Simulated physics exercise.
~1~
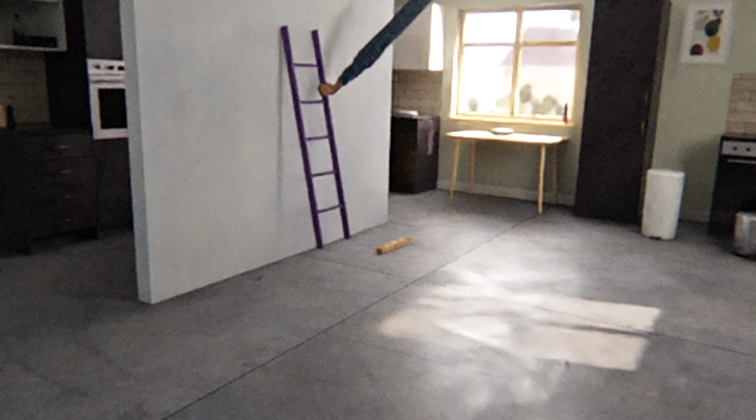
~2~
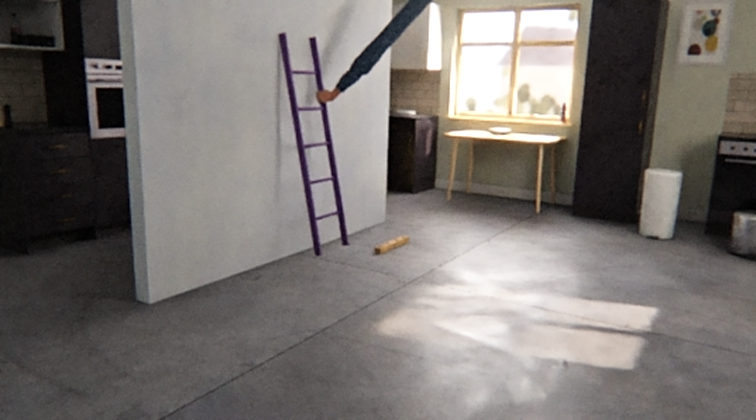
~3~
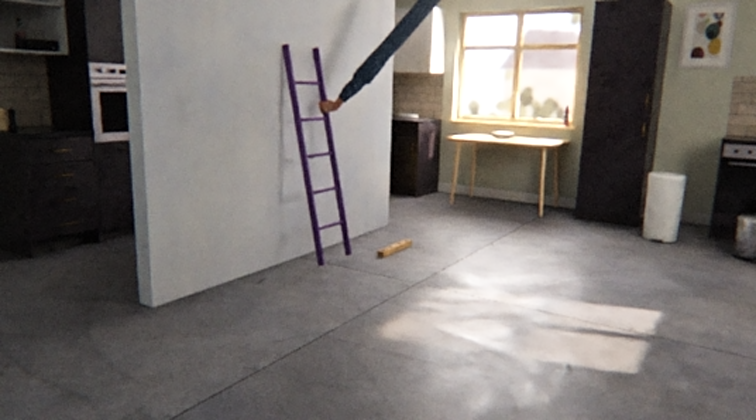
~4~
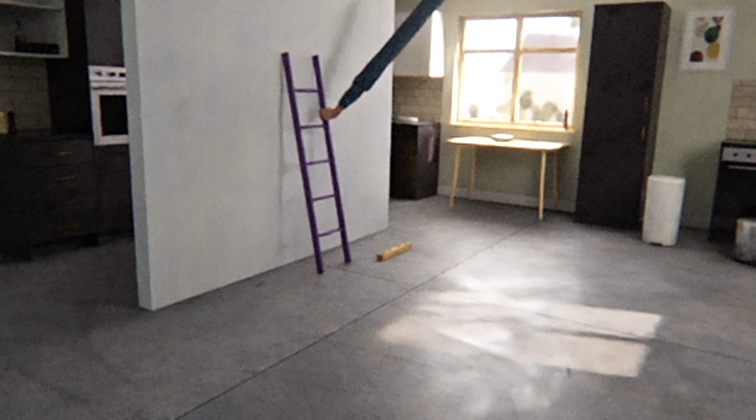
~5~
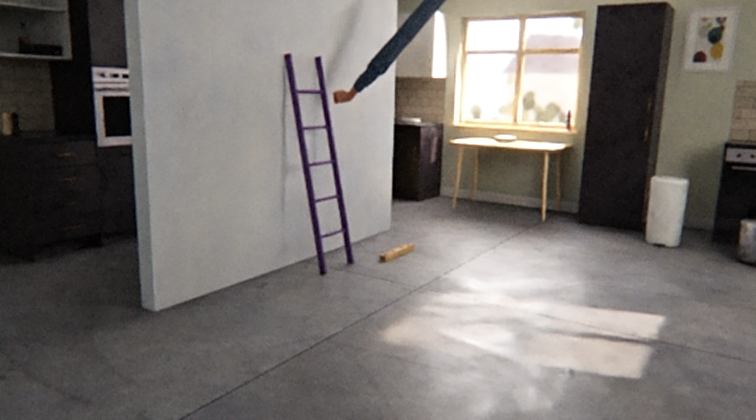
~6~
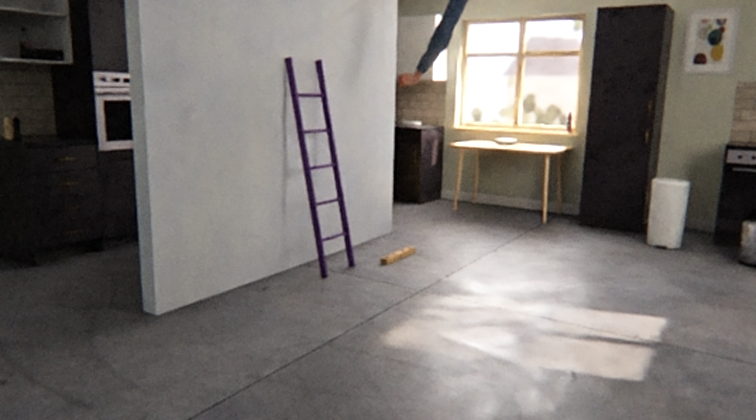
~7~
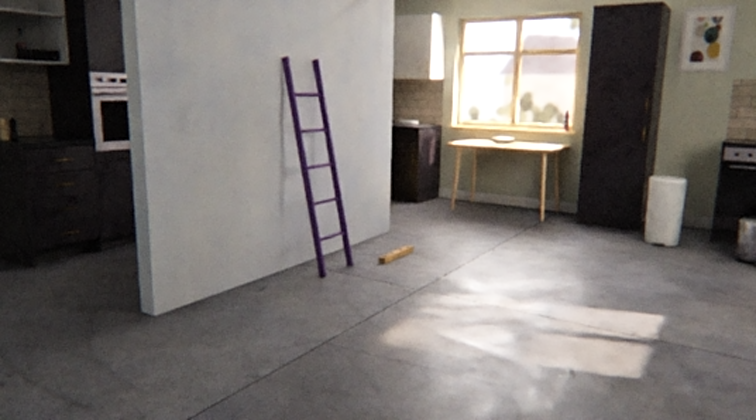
A purple ladder-like rack leans against a pale partition wall left of centre in a dim room with dark kitchen cabinets, seen from a slightly swaying viewpoint across a grey floor. A short wooden batten lies on the floor just right of its feet, while a bright window, a light wooden table and a white bin stand farther back. An arm in a dark blue sleeve reaches in from above, holding the rack's right side as it shifts downward a little and its feet come forward. The hand then lets go and withdraws toward the upper right. Left alone, the rack stays propped against the wall.
